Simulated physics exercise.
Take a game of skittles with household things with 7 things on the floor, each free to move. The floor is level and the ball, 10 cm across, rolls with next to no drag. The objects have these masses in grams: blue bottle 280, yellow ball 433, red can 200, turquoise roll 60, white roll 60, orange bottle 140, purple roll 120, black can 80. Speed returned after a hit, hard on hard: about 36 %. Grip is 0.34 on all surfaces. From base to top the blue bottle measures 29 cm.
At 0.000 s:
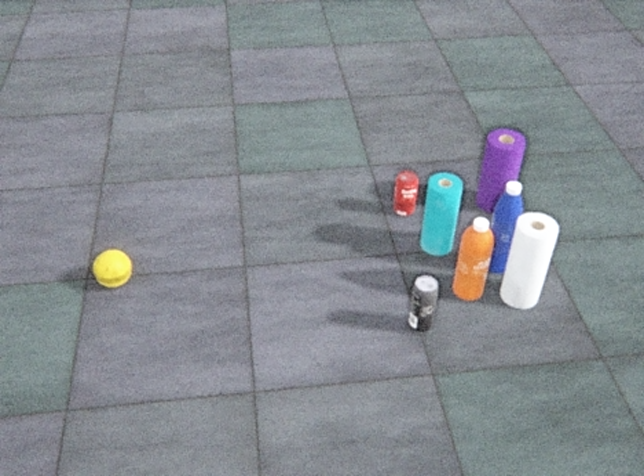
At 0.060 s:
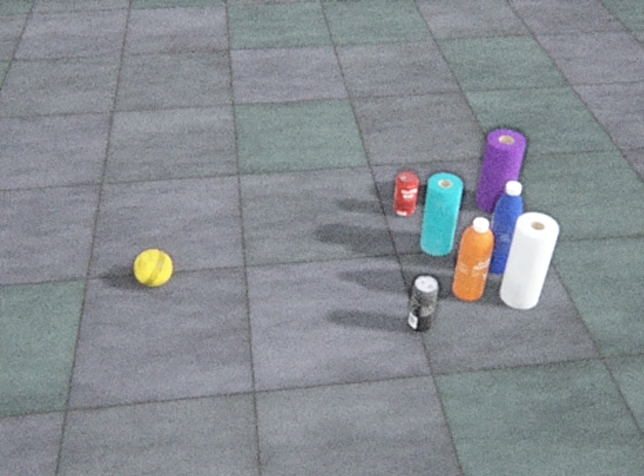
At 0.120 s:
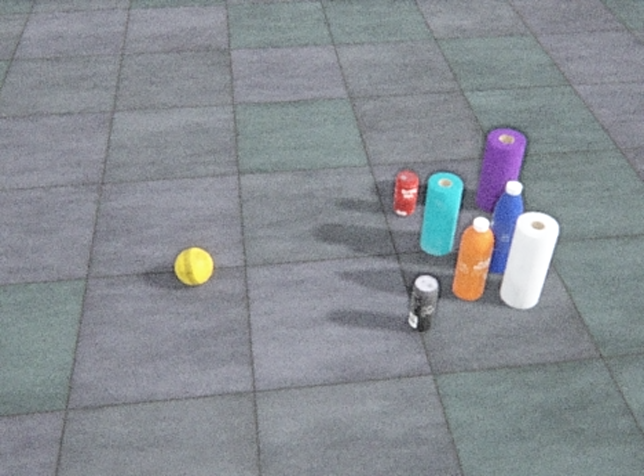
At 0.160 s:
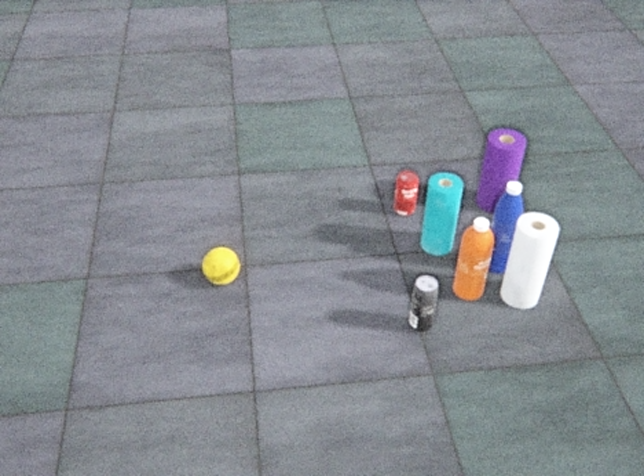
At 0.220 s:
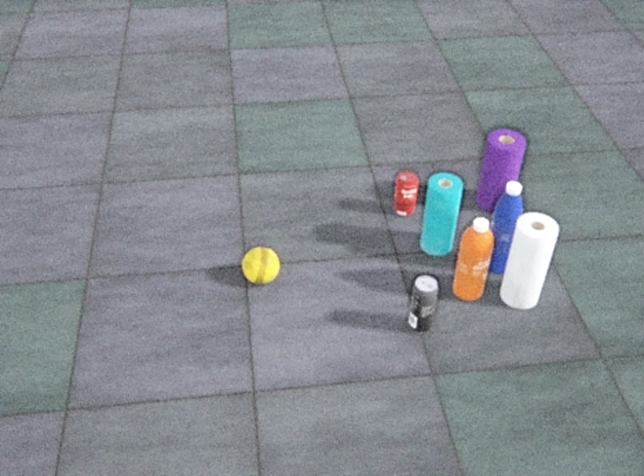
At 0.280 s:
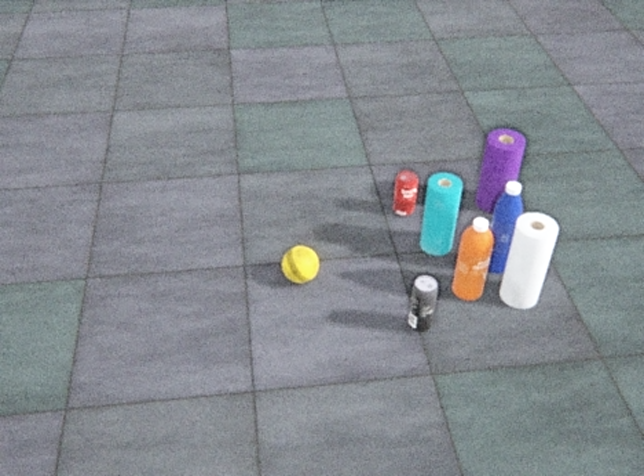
On a floor of grey and green tiles, a yellow ball rolled steadily from the left toward a group of bottles, cans and upright rolls on the right, which all stayed still.
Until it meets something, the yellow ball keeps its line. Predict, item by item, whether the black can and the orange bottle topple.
The black can does not topple. The orange bottle does topple.
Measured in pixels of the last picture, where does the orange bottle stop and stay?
Near (558, 354).
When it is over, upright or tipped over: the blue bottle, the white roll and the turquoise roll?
Final state - blue bottle: Goes over; white roll: Goes over; turquoise roll: Remains on its base.
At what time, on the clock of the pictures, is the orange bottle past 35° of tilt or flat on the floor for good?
I'd put it at some 0.8 s.
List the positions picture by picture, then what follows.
In the first picture, ball has run 0 cm; yellow ball (112, 269); black can (423, 305); orange bottle (474, 258).
In the second picture, ball has run 11 cm; yellow ball (153, 268); turquoise roll (440, 215).
In the third picture, ball has run 23 cm; yellow ball (194, 267); purple roll (500, 172).
In the fourth picture, ball has run 30 cm; yellow ball (221, 266); red can (406, 194).
In the fifth picture, ball has run 41 cm; yellow ball (261, 265); white roll (528, 262).
In the sixth picture, ball has run 53 cm; yellow ball (300, 265); black can (423, 306); orange bottle (474, 258).
After 0.88 s, ball has run 126 cm; yellow ball near (553, 255); orange bottle leaning 55° near (549, 313); blue bottle on its side; white roll leaning 34°.
After 1.88 s, ball has run 184 cm; orange bottle on its side near (561, 353); blue bottle on its side; white roll on its side.
By the end (3.8 s), tipped over on the floor, blue bottle, white roll and orange bottle; the other 4 in place, give or take 8 cm. Seen from the same camera at the end, black can near (423, 306), orange bottle near (558, 354).
